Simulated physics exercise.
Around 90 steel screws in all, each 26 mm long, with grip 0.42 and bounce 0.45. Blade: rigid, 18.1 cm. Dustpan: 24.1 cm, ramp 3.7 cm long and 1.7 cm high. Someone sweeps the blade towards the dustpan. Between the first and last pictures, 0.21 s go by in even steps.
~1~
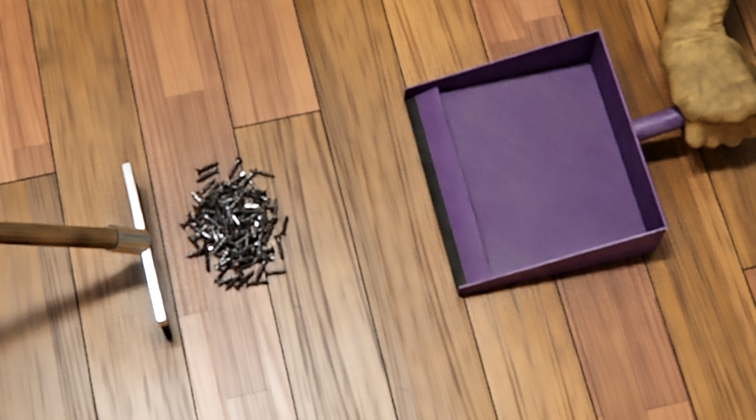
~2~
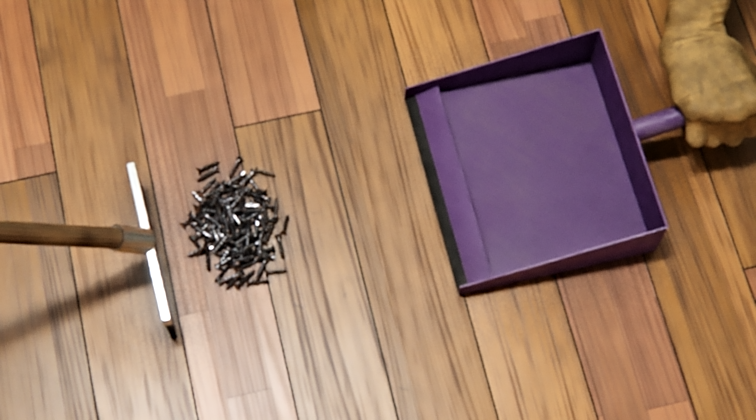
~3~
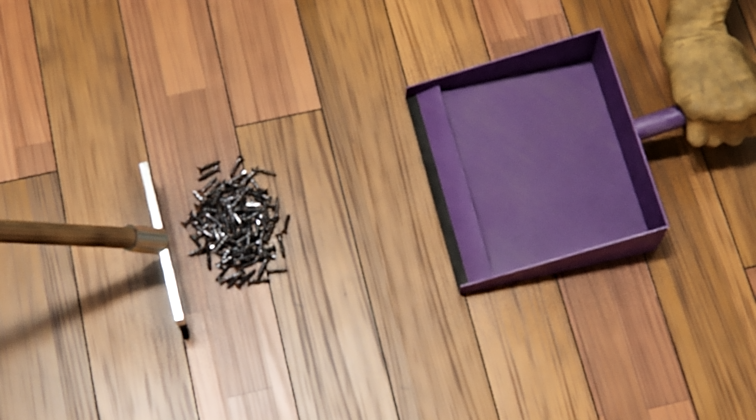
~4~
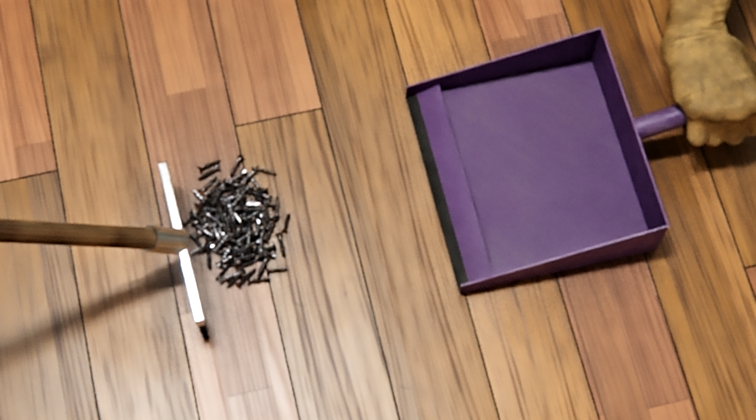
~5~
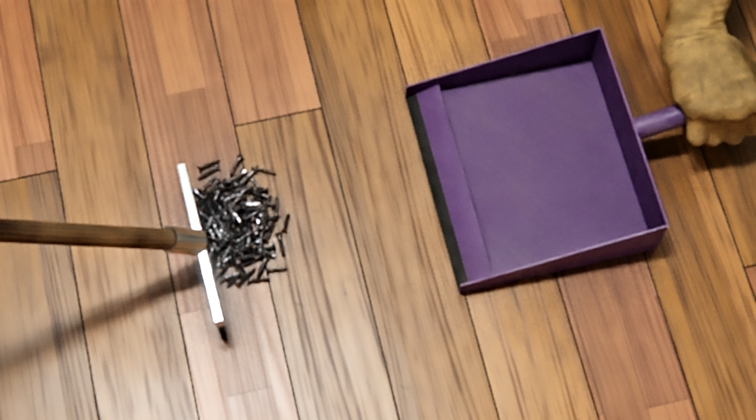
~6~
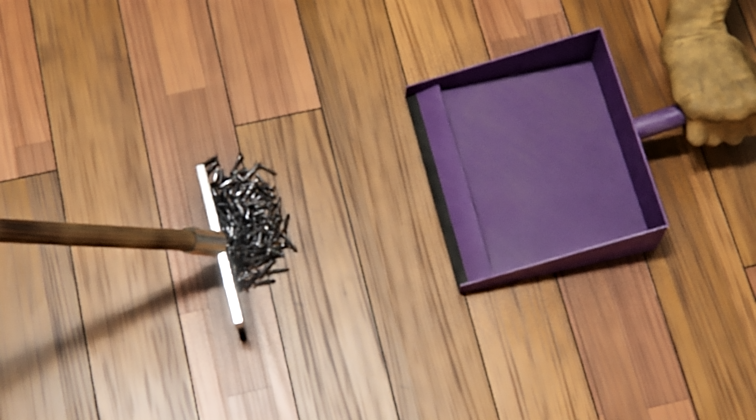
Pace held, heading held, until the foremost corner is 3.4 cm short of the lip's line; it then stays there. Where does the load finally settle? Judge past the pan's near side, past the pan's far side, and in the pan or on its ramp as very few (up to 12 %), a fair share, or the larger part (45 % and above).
Past the pan's near side: Very few, past the pan's far side: Very few, in the pan or on its ramp: Very few.
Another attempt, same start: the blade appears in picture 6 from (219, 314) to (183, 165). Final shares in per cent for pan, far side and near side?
Pan: 10, far side: 0, near side: 0.
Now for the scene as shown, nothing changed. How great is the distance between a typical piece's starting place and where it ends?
About 20 cm.
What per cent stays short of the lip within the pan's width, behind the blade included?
Some 90 per cent end up there.
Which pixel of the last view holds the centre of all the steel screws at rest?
At about (418, 212).
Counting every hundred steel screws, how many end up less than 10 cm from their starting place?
20 percent, roughly.
Then, 0.22 s after the last picture, middle of the blade 14 cm from the lip; 0 % over the lip, far side 0 %, near side 0 %.
Then, 0.37 s after the last picture, middle of the blade 7 cm from the lip; 0 % over the lip, far side 0 %, near side 0 %.
Then, 0.64 s after the last picture, middle of the blade 4 cm from the lip; 5 % over the lip, far side 0 %, near side 5 %.
In the end, near side 5 %, far side 0 %, pan 5 %, in front of the lip or behind the blade 90 %.
